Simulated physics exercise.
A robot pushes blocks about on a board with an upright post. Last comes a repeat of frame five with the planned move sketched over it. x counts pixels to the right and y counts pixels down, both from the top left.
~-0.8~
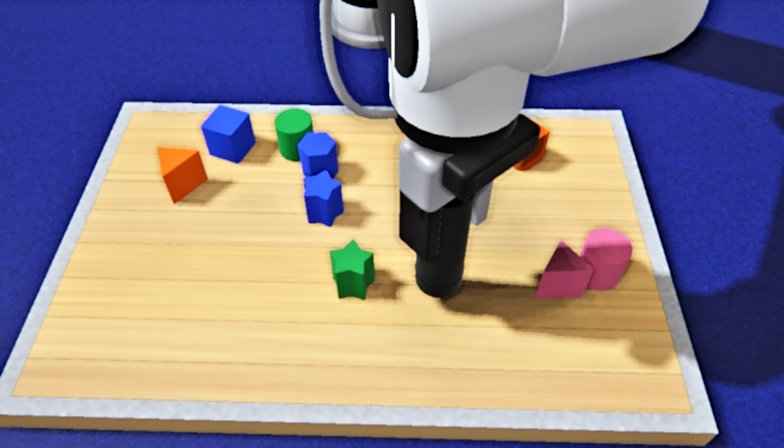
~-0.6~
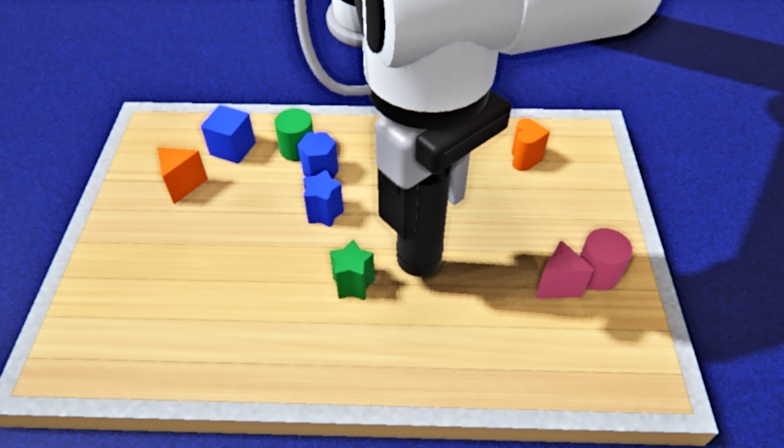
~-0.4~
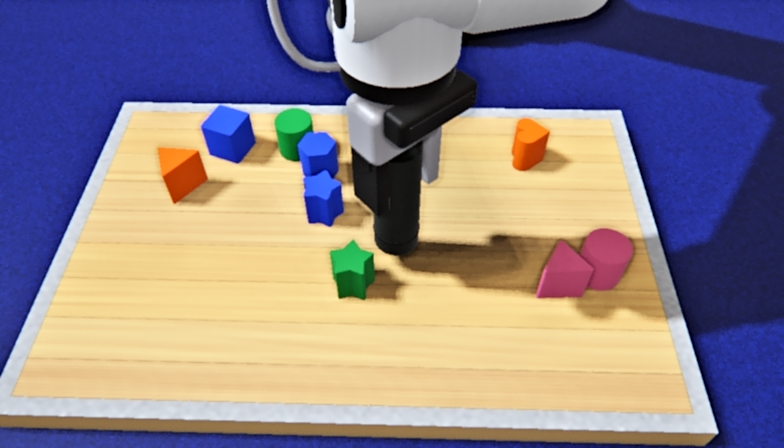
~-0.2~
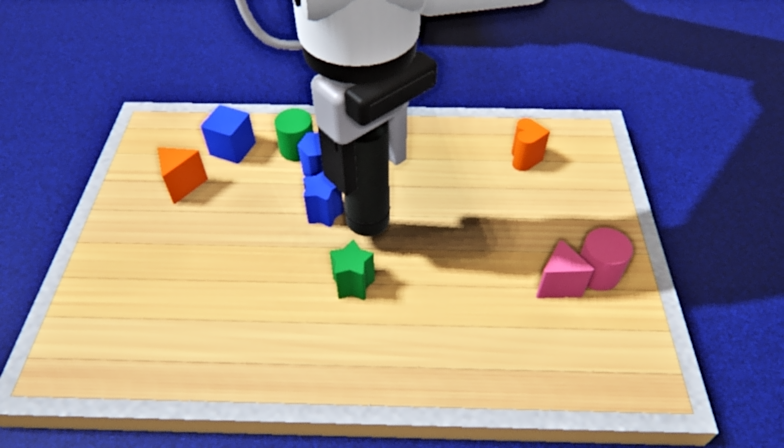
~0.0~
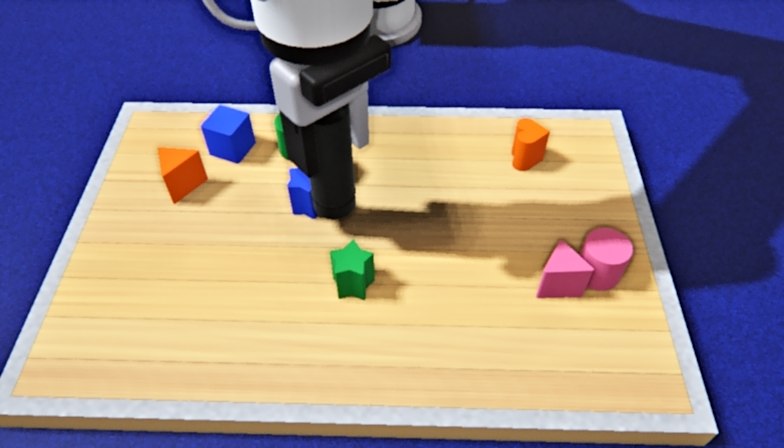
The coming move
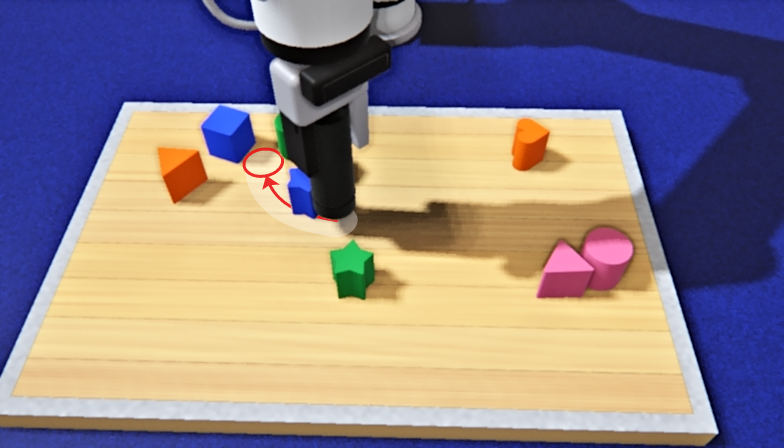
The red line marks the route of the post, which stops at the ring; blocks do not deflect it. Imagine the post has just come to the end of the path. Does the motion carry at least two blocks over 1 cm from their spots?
Yes, that is how it ends up.
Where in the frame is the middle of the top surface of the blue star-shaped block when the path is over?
The middle of the upper face of the blue star-shaped block will lie at about (222, 135) in the picture.
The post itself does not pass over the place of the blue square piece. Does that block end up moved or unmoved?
Once the path ends, it is somewhere new.
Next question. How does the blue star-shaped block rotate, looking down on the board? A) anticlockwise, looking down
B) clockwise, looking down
Option A.
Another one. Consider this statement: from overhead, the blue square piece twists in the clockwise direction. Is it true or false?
True - the claim holds.
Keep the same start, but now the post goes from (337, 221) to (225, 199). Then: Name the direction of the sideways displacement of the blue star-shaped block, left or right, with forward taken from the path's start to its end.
Heads right.
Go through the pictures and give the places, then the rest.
Tip of the post at (438, 280), middles of tops, blue square piece at (225, 119), green circular block at (293, 120), blue star-shaped block at (320, 185), in the first frame.
Post at (419, 259), nothing pushed, in the second frame.
Post at (396, 239), nothing pushed, in the third frame.
Post at (368, 221), nothing pushed, in the fourth frame.
Post at (335, 205), blue square piece at (225, 119), green circular block partly hidden, blue star-shaped block at (305, 177), in the fifth frame.
The line goes from (337, 221) over (298, 210) and (272, 189) to (263, 162).
The first path, step by step. One third of the way, post at (295, 194); blue star-shaped block at (268, 164).
Two thirds of the way, post at (268, 172); blue star-shaped block at (242, 144).
At the end, post at (260, 146); blue square piece at (214, 111), turned 35° clockwise; green circular block unmoved; blue star-shaped block at (222, 135), turned 35° anticlockwise.
